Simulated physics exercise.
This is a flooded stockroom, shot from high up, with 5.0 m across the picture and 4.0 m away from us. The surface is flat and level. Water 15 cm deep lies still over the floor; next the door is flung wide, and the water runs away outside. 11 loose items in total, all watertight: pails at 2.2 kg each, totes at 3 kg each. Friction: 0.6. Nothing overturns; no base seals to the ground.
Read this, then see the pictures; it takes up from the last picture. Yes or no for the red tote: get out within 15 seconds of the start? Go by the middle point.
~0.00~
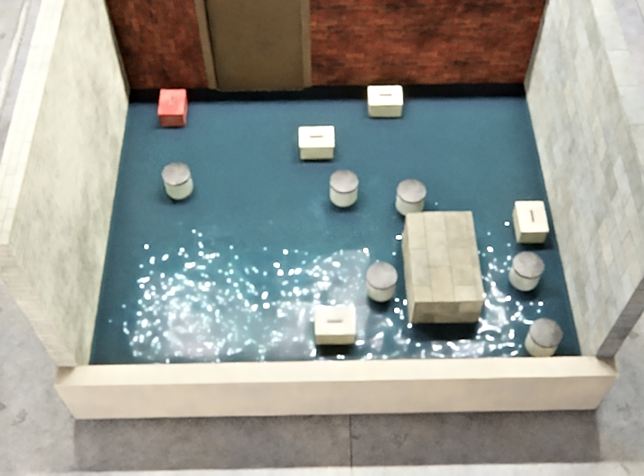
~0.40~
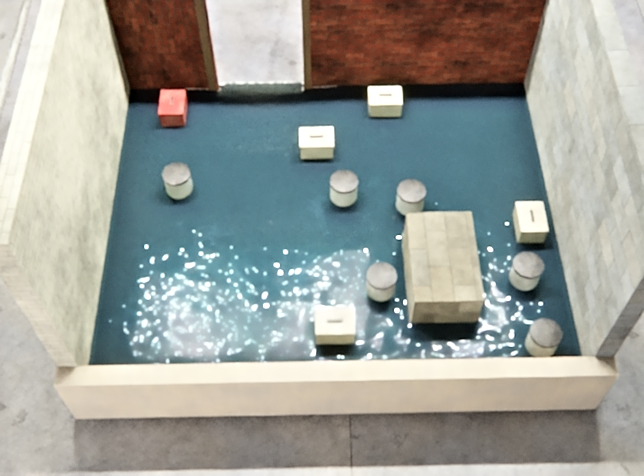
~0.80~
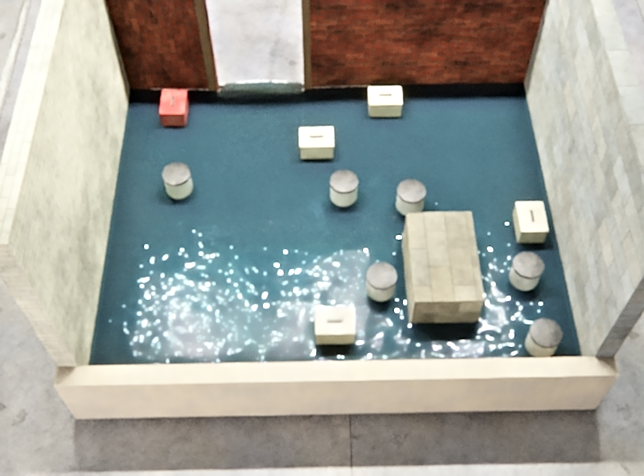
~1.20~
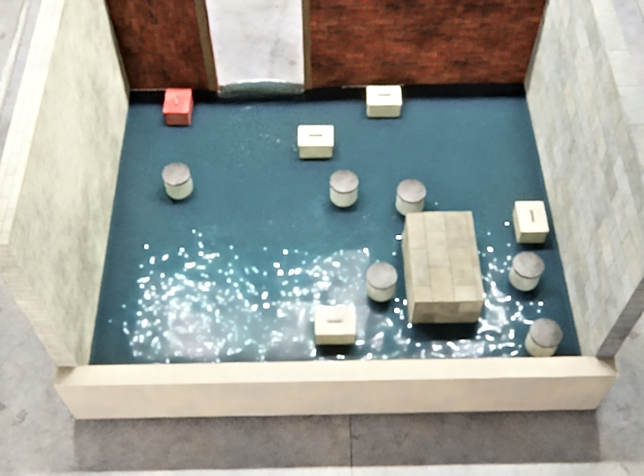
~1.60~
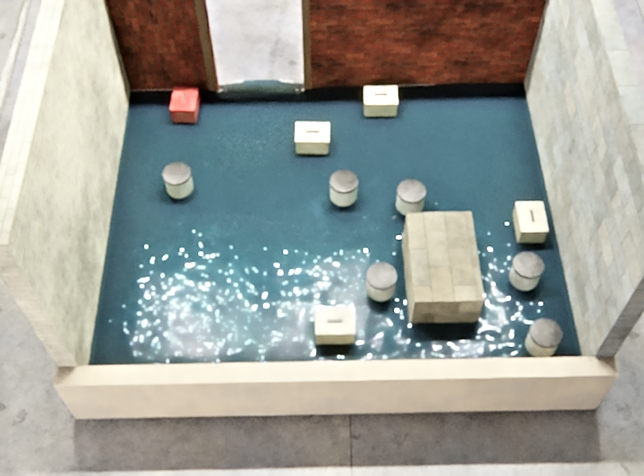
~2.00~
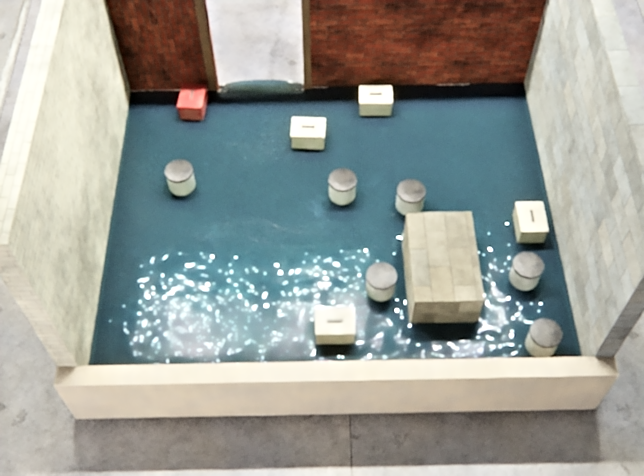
Result for the red tote - out.
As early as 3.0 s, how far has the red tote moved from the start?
About 50 cm out of place.
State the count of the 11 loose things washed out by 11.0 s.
By that point, 3.
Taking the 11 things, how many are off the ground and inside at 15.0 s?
6.
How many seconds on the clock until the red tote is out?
That happens at about 4.5 s.
After 3.0 s the red tote is near (208, 88), 0.5 m from its start, afloat; 0 of 11 are out; 11 afloat.
After 6.8 s the red tote has gone out; 3 of 11 are out; 8 afloat.
After 11.0 s the red tote has gone out; 3 of 11 are out; 8 afloat.
After 15.0 s the red tote has gone out; 5 of 11 are out; 6 afloat.
